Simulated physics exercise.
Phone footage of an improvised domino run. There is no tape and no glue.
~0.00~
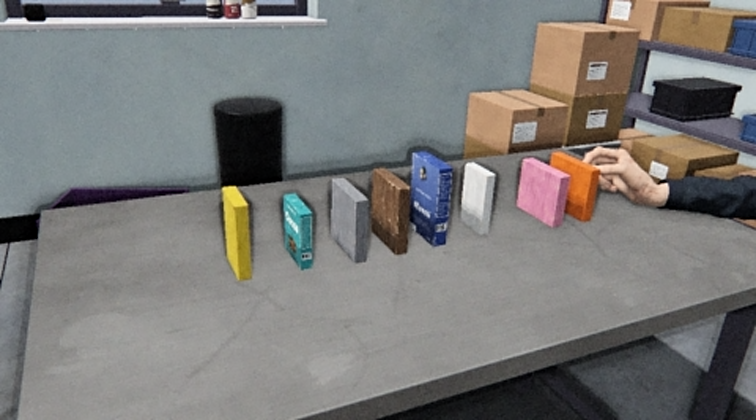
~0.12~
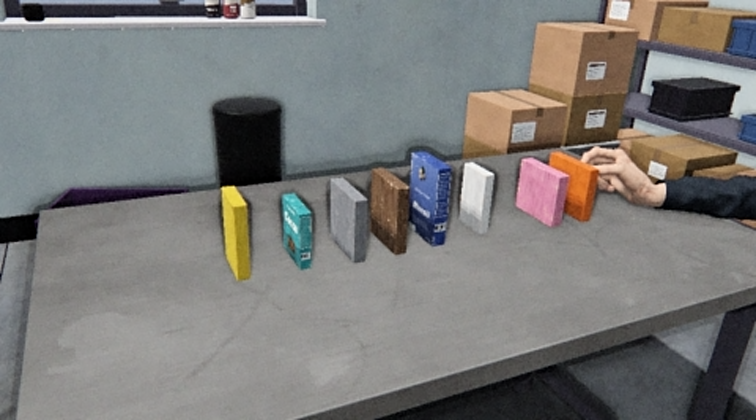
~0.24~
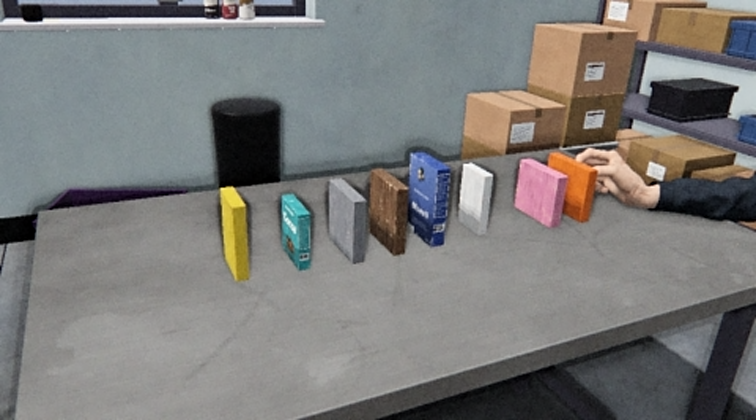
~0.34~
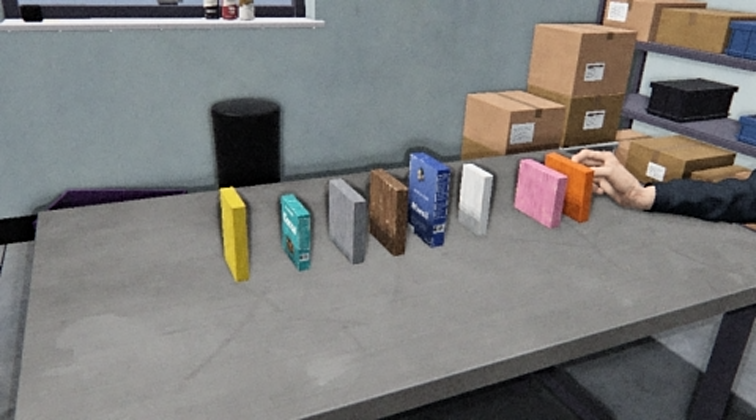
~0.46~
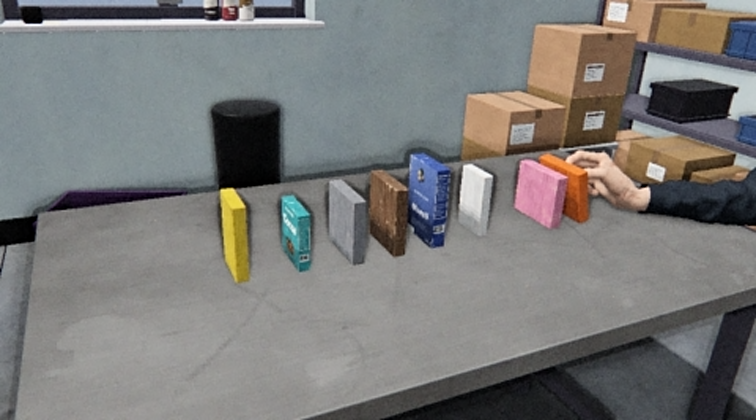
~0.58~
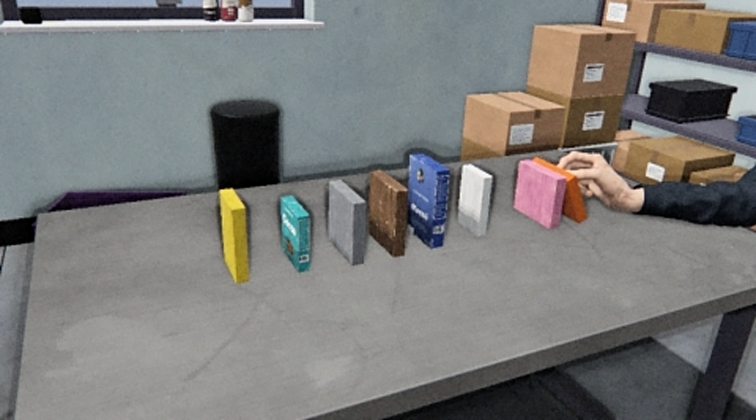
A hand in a dark sleeve rests against an orange block at the right end of a grey table, seen from slightly above in a room with cardboard boxes and shelving. Leftward from it stand pink, white, blue, brown, grey, turquoise and yellow pieces in a spaced row. The fingers push the orange block, which tilts left towards the pink one, while the view shifts very slightly.
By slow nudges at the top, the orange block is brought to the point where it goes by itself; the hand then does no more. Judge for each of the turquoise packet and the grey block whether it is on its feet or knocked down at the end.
Turquoise packet - on its feet; grey block - on its feet.
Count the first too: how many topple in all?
That makes 2 altogether.
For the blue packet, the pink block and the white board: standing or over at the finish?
At the end the blue packet is standing, the pink block has fallen, and the white board is standing.
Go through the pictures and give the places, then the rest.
In the first picture, turquoise packet (298, 231); grey block (349, 220).
In the second picture, brown board (389, 211); white board (476, 199).
In the third picture, pink block (540, 193); blue packet (427, 199).
In the fourth picture, orange block 5° over; brown board (388, 212); white board (475, 200).
In the fifth picture, orange block 14° over; pink block (540, 194); blue packet (427, 200).
In the sixth picture, orange block 28° over; turquoise packet (295, 234); grey block (346, 222).
By 0.78 s, orange block 50° over; pink block tilted by 28°.
By 0.88 s, orange block 70° over; pink block on its side.
When it is over (1.5 s), lying over on the table, pink block; the other 5 as before. End places, in pixels of the last picture, turquoise packet near (295, 234), grey block near (346, 222).
